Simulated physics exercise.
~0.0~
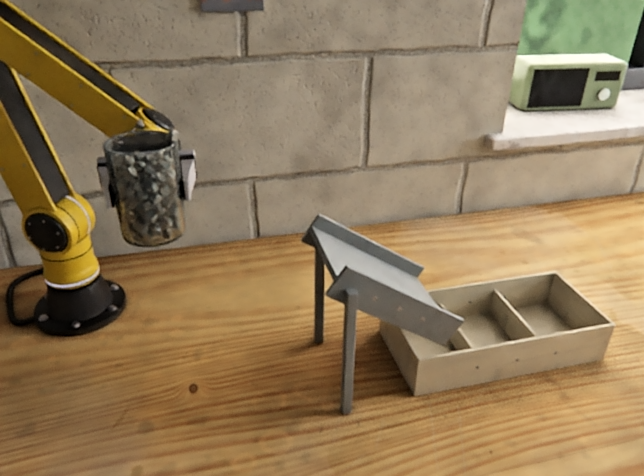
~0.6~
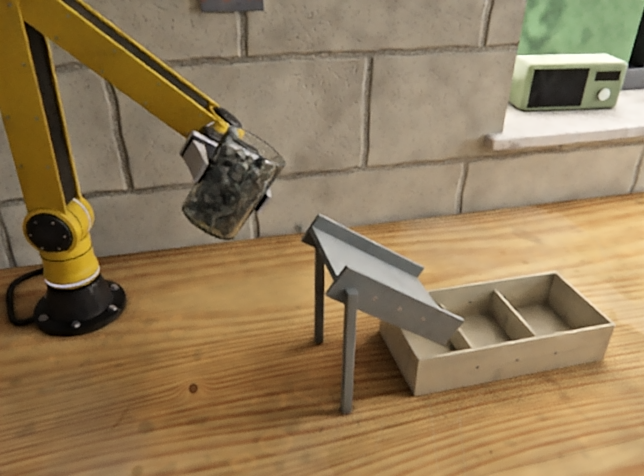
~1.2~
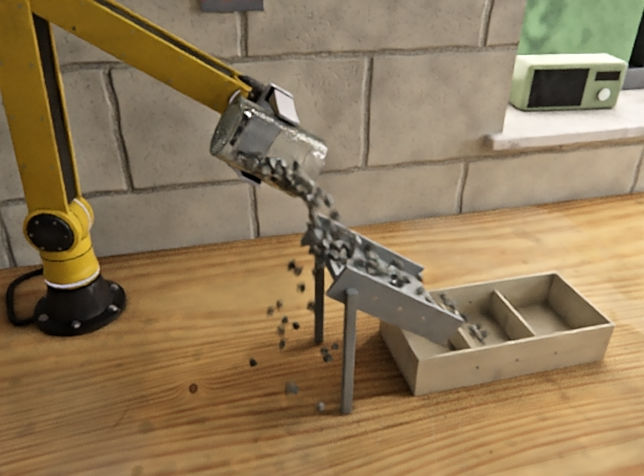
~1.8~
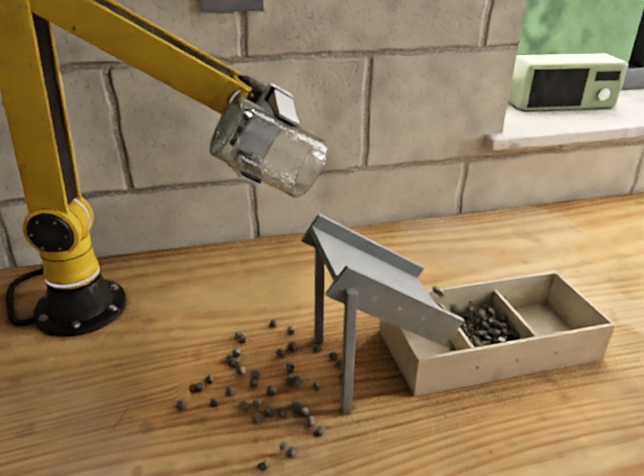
Yellow robot arm tipping a clear cup of grey pebbles onto a chute, most sliding into a divided box, others scattering on the table.
